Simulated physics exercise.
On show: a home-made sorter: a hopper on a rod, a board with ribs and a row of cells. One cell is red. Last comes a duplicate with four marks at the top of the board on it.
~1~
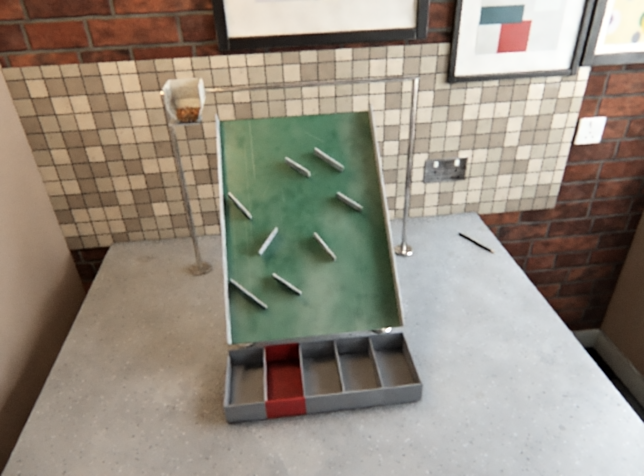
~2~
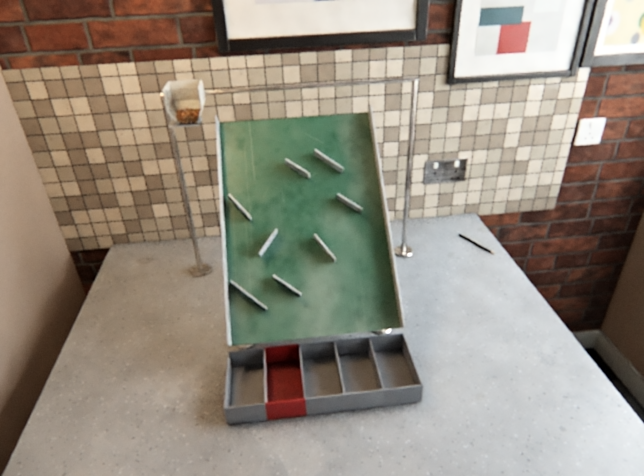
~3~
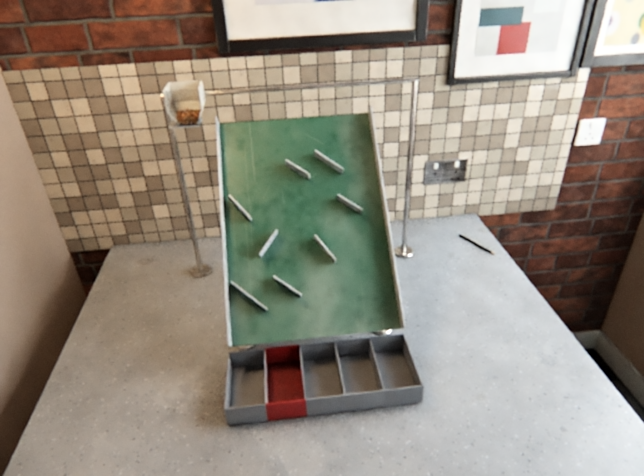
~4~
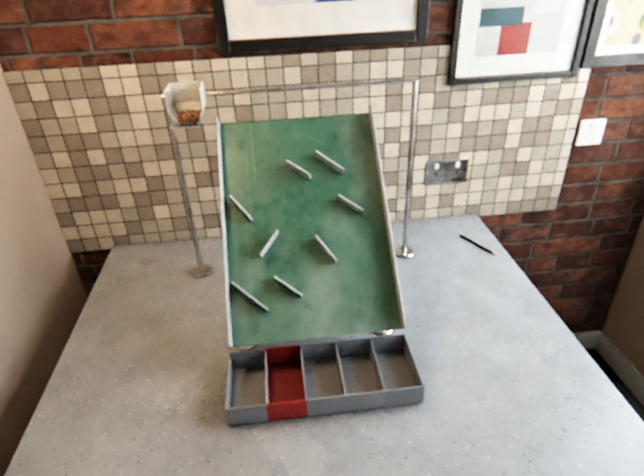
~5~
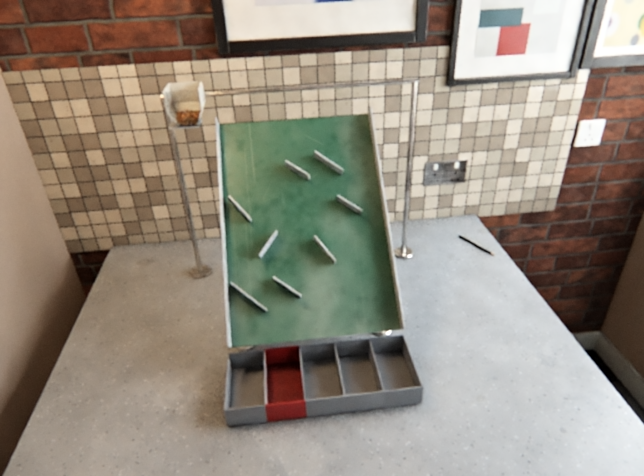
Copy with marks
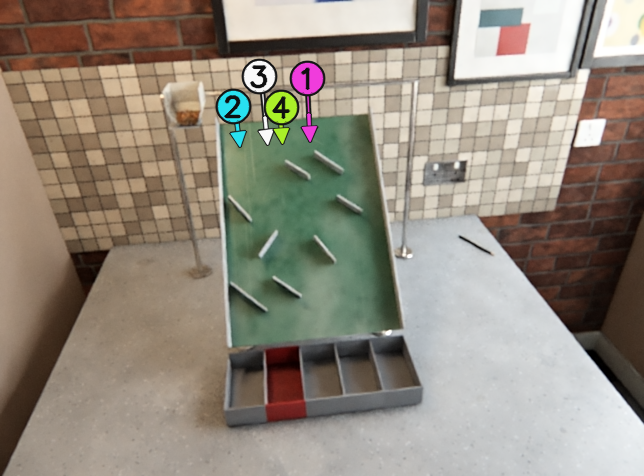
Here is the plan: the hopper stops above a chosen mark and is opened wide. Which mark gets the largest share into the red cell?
2.
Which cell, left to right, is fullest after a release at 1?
The fifth from the left.
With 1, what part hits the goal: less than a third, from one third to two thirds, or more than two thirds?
Mark 1 gives less than a third.
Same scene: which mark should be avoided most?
Here it is mark 1.
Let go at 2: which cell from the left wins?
The second from the left.
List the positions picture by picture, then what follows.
Hopper at (188, 112), roasted chickpeas, door shut, in the first picture.
Ribs (285, 159) to (310, 174), (315, 149) to (343, 168), (229, 194) to (250, 217), in the second picture.
Ribs (338, 194) to (362, 209), (260, 254) to (277, 229), (315, 235) to (336, 260), in the third picture.
Ribs (232, 282) to (267, 309), (274, 276) to (302, 295), in the fourth picture.
Red cell at (286, 410), number 2 of 5 from the left, in the fifth picture.
On the marked copy, mark 1 meets the board at (309, 136); mark 2 meets the board at (239, 141); mark 3 meets the board at (267, 139); mark 4 meets the board at (282, 138).
With 1, none in the red cell, nearly all in other cells, a small part outside the box.
With 2, about two thirds in the red cell, about a quarter in other cells, a small part held on the board.
With 3, about half in the red cell, about half in other cells.
With 4, about a third in the red cell, about two thirds in other cells.
